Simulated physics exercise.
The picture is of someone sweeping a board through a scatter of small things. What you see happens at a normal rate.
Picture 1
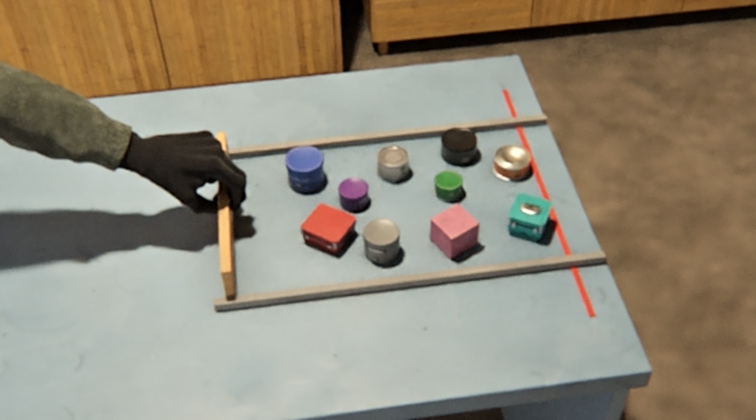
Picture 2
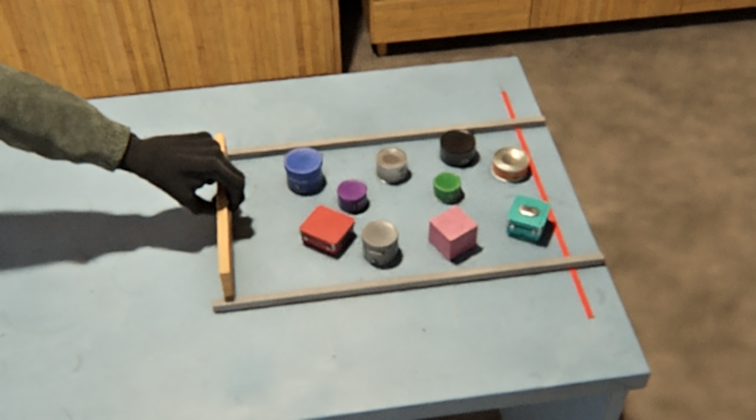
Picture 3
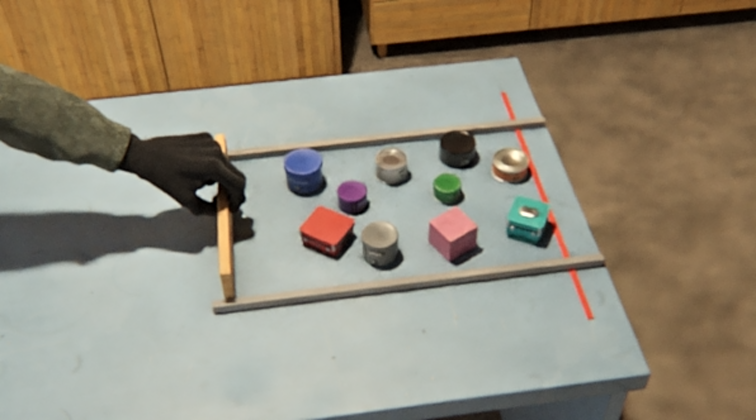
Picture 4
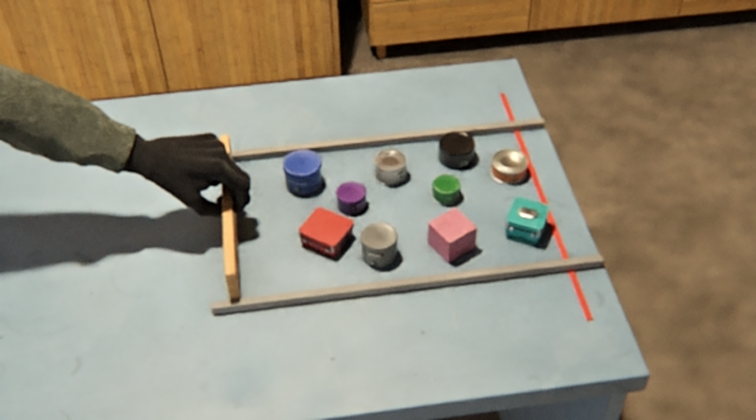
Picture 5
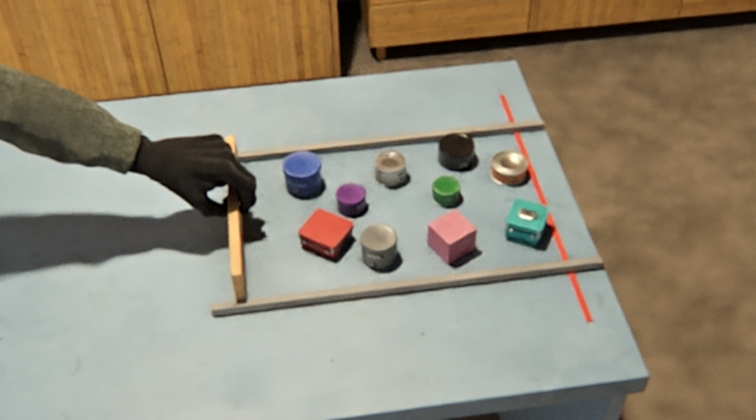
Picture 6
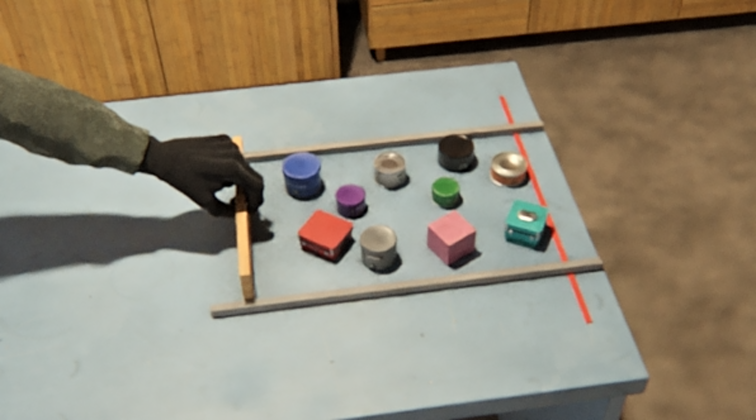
On a pale blue tabletop between two wooden rails, a black-gloved hand holds an upright board left of ten small, colourful containers and blocks, then slides it slightly right across the bare surface while the objects stay in place.
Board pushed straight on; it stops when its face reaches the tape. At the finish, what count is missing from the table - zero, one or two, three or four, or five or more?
Missing: Five or more.
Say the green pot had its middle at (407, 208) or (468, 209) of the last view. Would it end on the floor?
Well, the green pot is gone in the first case and is gone in the second.
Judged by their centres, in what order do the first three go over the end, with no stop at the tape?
Order, earliest first: Orange pot, turquoise case, white tin.
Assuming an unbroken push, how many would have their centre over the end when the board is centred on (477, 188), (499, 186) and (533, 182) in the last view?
0; 1; 6.
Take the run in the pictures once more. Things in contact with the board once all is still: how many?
At rest, 4 are in contact.
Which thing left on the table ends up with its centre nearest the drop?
The answer: The red case.
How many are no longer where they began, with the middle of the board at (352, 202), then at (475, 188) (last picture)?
One spot: 5. Other spot: 10.
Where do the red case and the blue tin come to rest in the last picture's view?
Positions - first (572, 199), then (545, 149).
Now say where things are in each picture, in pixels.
Orange pot (512, 163); turquoise case (530, 217); black tub (459, 147); board (226, 211); tape (543, 189), in the first picture.
Turquoise case (528, 219); blue tin (304, 171), in the second picture.
Black tub (457, 149); green pot (447, 189), in the third picture.
Orange pot (509, 167); white tin (390, 168), in the fourth picture.
Turquoise case (527, 223); purple tub (351, 200), in the fifth picture.
Orange pot (509, 169); turquoise case (526, 224); black tub (456, 153); board (243, 215); tape (540, 195), in the sixth picture.
A little later, none off yet; orange pot at rest near (509, 169); turquoise case at rest near (526, 224); black tub at rest near (456, 153).
Next, none off yet; orange pot shifted a little near (529, 171); turquoise case shifted a little near (543, 218); black tub shifted about its own width near (488, 142).
When it is over, the number that fall off is five or more; down, white tin, pink block, green pot, black tub, turquoise case and orange pot.
